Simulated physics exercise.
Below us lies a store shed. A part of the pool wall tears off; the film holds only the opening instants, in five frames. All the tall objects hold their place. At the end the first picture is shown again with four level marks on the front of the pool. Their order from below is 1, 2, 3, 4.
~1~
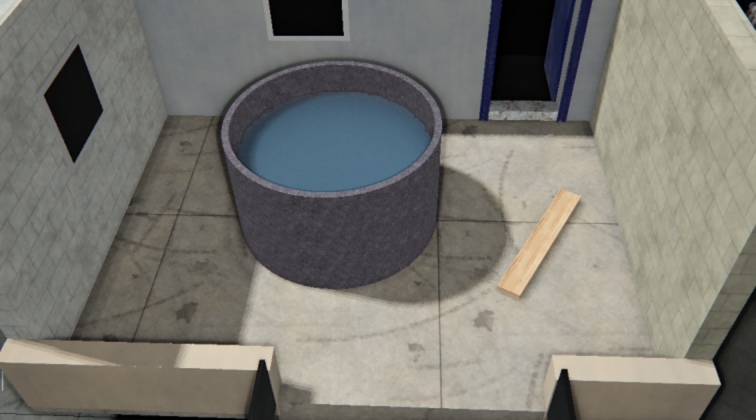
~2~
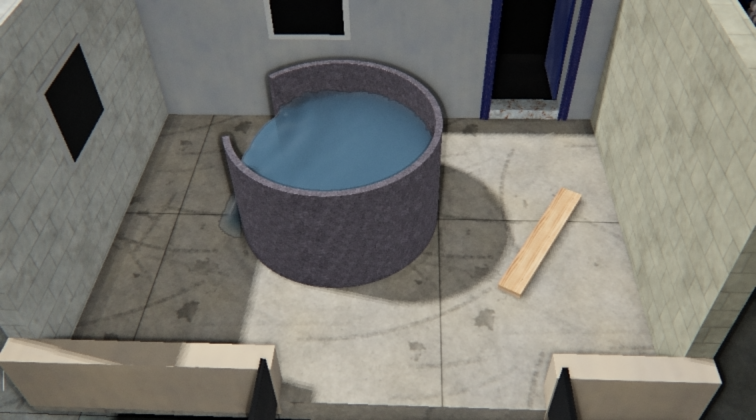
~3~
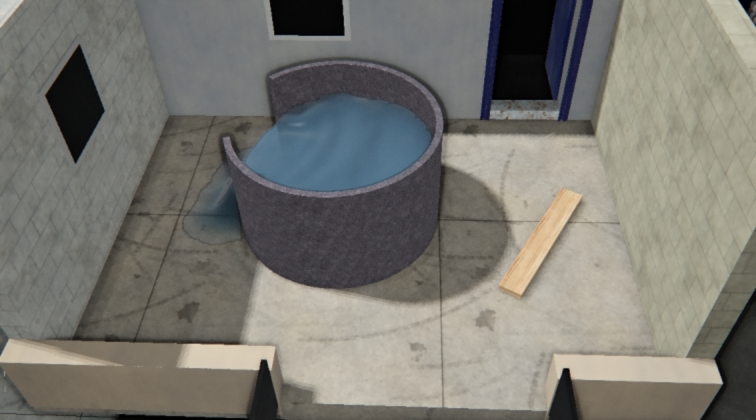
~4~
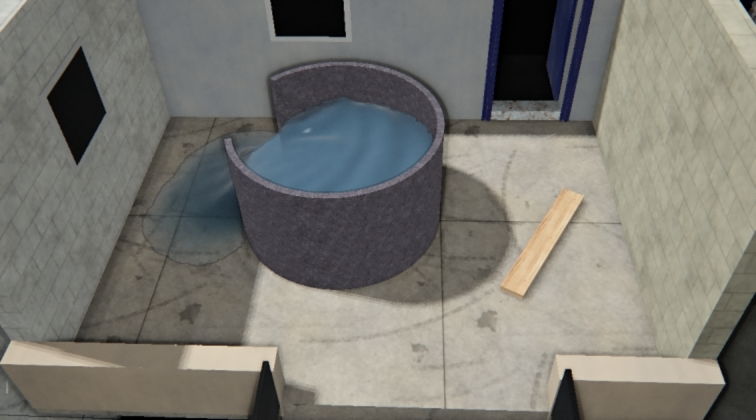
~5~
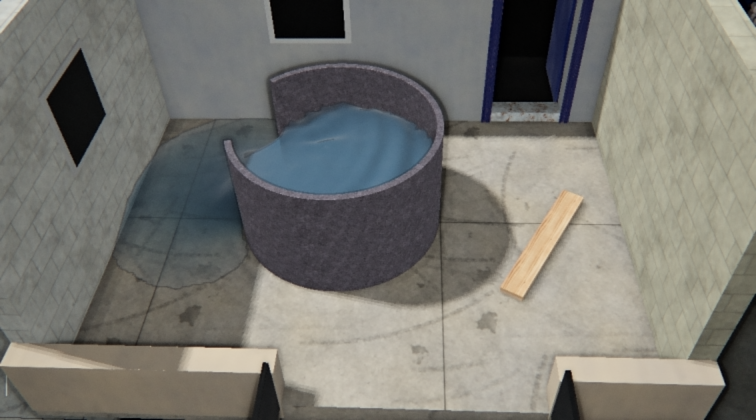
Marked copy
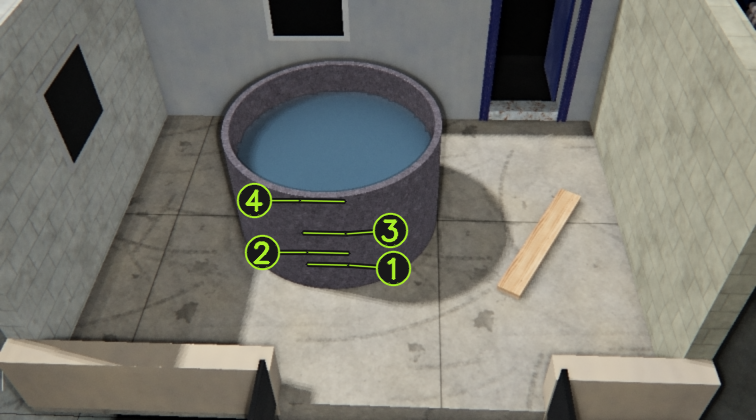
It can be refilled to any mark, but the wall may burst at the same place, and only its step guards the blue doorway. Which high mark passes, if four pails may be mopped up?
Go for 3.
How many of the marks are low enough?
Three of the four.
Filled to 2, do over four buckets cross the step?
No, that is safe.
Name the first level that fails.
It is 4.
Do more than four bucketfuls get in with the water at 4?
Yes, that goes wrong.
On the marked copy, 1 at (328, 264); 2 at (327, 252); 3 at (325, 233); 4 at (321, 201); from the bottom up 1, 2, 3, 4.
If 1 is chosen, nothing gets over.
If 2 is chosen, nothing gets over.
If 3 is chosen, a bucket or two gets in.
If 4 is chosen, about 11 bucketfuls get in.
